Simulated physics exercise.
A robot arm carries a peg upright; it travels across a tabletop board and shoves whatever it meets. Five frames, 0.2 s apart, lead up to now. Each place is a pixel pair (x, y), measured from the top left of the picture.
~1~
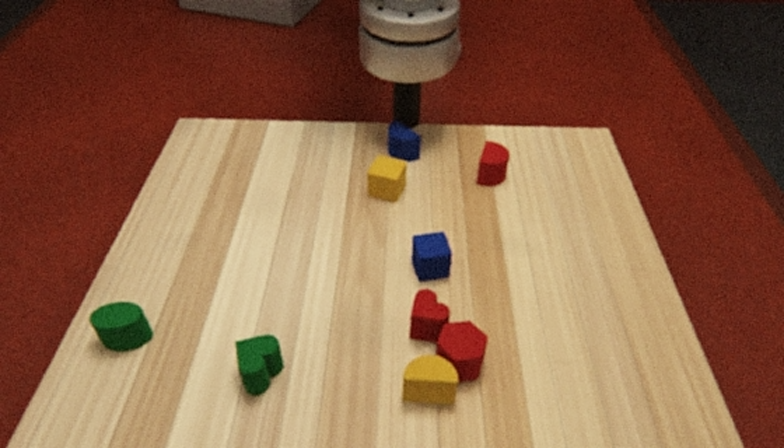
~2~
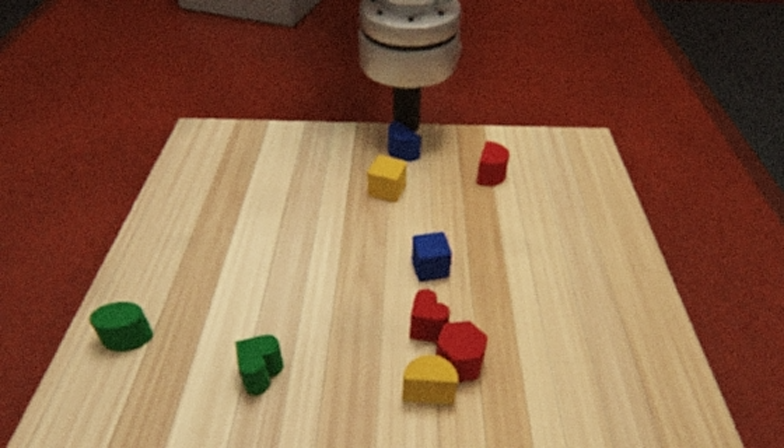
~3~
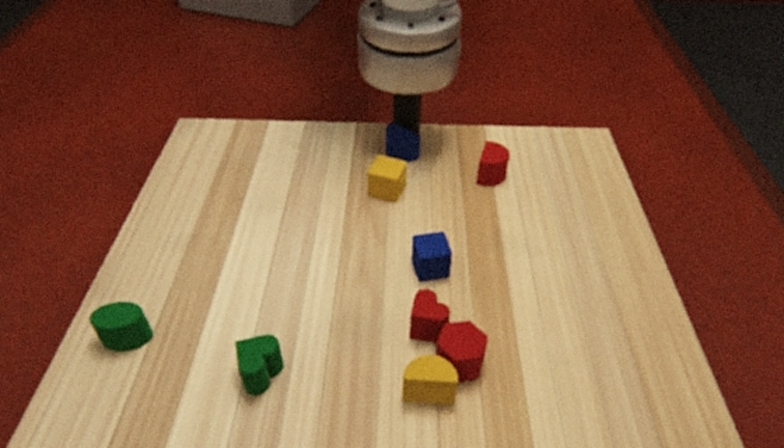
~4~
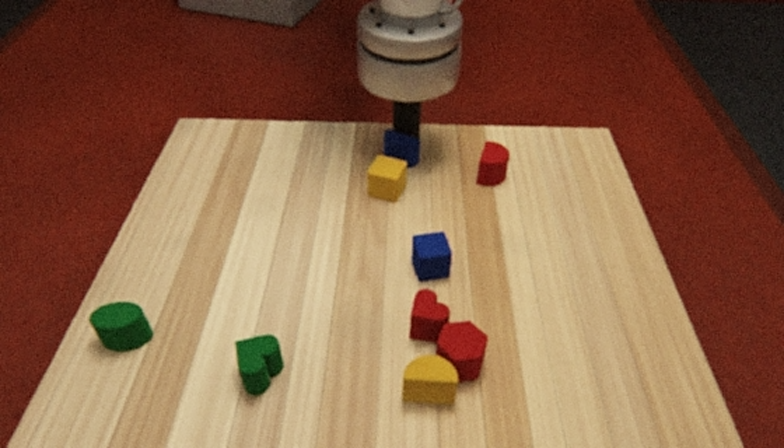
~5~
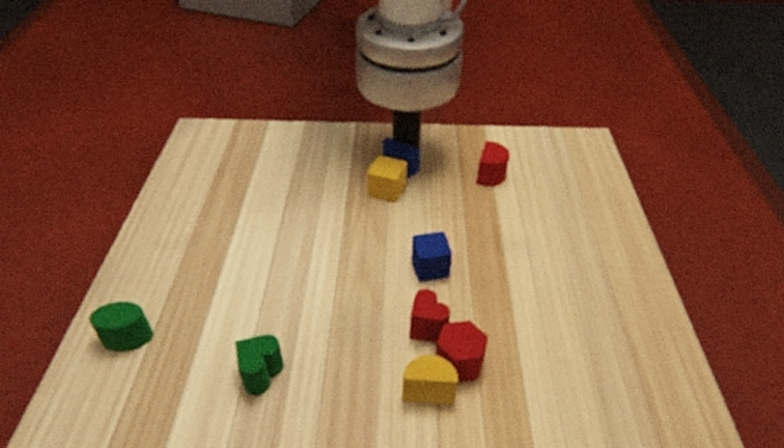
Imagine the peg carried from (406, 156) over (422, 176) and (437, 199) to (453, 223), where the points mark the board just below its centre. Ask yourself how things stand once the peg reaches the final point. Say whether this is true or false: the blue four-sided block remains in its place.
That is true.
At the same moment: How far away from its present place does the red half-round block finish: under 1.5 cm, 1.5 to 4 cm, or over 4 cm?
My answer is that it shifts under 1.5 cm.
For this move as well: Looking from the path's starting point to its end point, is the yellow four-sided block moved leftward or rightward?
It heads right.
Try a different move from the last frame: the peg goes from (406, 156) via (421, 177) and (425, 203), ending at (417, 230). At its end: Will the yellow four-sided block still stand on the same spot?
I believe not.
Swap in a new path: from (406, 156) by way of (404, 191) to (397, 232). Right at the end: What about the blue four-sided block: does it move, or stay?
That block is going to be left alone.
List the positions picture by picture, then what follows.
In the first frame, peg tip (406, 122); block tops, yellow four-sided block (387, 166); blue half-round block (402, 131); blue four-sided block (432, 244); red half-round block (495, 152).
In the second frame, peg (406, 127); blocks unchanged.
In the third frame, peg (406, 133); blue half-round block (401, 132).
In the fourth frame, peg (406, 140); blue half-round block (400, 138).
In the fifth frame, peg (406, 148); yellow four-sided block (387, 166); blue half-round block (399, 147); blue four-sided block (432, 244); red half-round block (495, 152).
What follows on the original path. One third of the way, peg (422, 168); yellow four-sided block (383, 175), turned 25° clockwise; blue half-round block (403, 162), turned 25° clockwise.
Two thirds of the way, peg (438, 191); yellow four-sided block (381, 176), turned 25° clockwise; blue half-round block (404, 164), turned 35° clockwise.
At the end, peg (454, 215); yellow four-sided block (381, 176), turned 25° clockwise; blue half-round block (404, 164), turned 35° clockwise; blue four-sided block in place; red half-round block in place.
